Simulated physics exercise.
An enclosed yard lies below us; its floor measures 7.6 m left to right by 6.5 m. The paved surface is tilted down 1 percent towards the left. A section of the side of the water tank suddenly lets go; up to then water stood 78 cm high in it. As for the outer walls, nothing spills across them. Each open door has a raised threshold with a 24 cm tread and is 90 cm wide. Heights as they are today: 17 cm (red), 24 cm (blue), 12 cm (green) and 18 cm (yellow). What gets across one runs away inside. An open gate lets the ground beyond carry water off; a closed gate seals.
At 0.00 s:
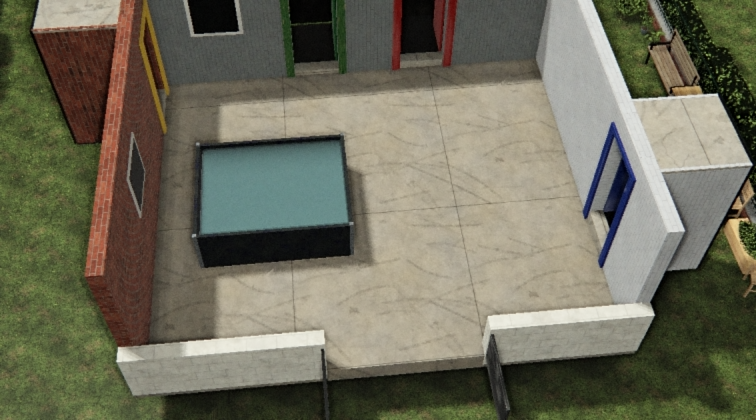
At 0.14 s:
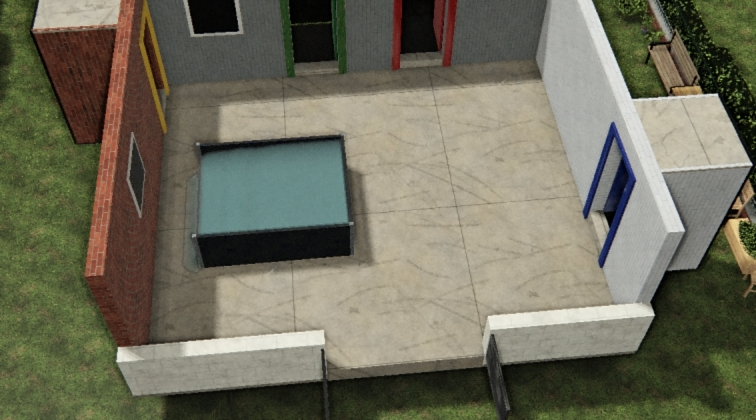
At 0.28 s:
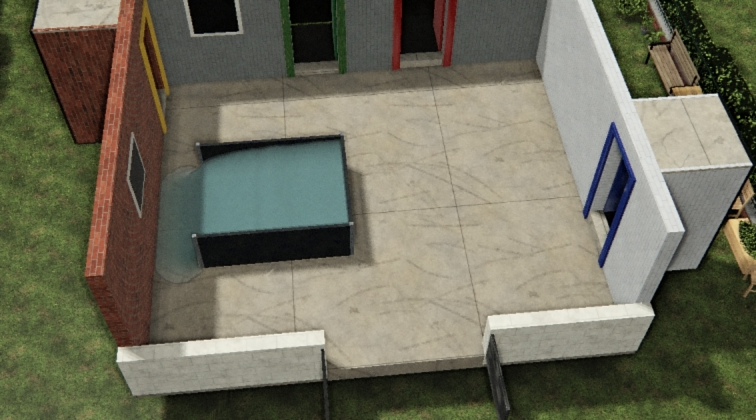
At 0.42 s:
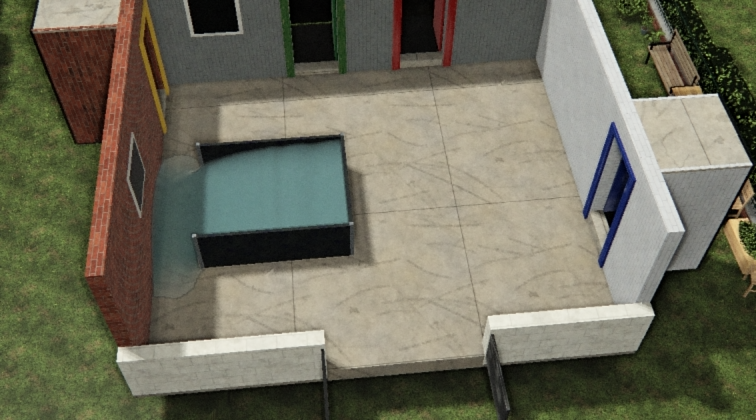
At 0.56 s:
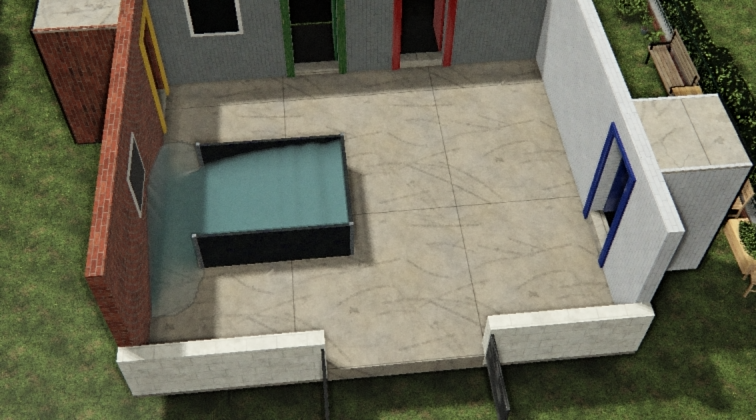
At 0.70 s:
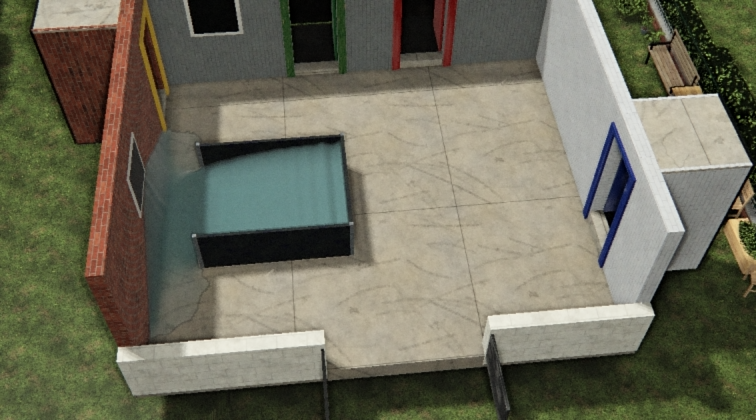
A dark-sided rectangular tank of blue-green water stands left of centre on the pale paved floor of a walled yard, seen from high above by a still camera. Around it are a red brick wall with a yellow-framed door on the left, green and red doorways in the grey back wall, and a blue one on the right. Water pours from the tank's left side, spreads across the paving and reaches the brick wall, while the level inside drops slightly.
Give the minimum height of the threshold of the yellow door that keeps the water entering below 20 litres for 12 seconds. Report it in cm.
Minimum height: About 22 cm.
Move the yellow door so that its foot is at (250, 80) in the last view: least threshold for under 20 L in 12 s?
It needs about 20 cm.
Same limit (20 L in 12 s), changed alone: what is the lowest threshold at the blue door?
For blue, a step near 8.5 cm.
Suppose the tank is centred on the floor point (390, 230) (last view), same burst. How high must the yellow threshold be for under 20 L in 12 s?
At least roughly 23 cm high.
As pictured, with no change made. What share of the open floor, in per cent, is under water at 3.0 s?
The wet part is about 45 per cent.
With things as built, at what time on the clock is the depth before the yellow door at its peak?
Approximately 2.8 s.
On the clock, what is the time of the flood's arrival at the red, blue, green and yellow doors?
Red = 2.8 s, blue = 4.5 s, green = 2.0 s, yellow = 0.9 s.
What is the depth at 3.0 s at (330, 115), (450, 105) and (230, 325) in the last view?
About 4, 0 and 15 cm.
After 1.4 s water covers 15 % of the floor, deepest (60 cm) near (169, 225); 10 cm at the yellow door, 0 litres in over its 18 cm threshold.
After 3.0 s water covers 45 % of the floor, deepest (39 cm) near (148, 373); 20 cm at the yellow door, 10 litres in over its 18 cm threshold.
After 12.0 s water covers 100 % of the floor, deepest (12 cm) near (158, 226); 9 cm at the yellow door, 34 litres in over its 18 cm threshold.
At the yellow door as built, the water arrived by 0.9 s and peaked near 21 cm at 2.8 s.
Run again over the same 12 s with other heights there, 28 litres in over 19.5 cm, 10 litres over 26 cm. The limit of 20 litres is kept from about 22 cm up.
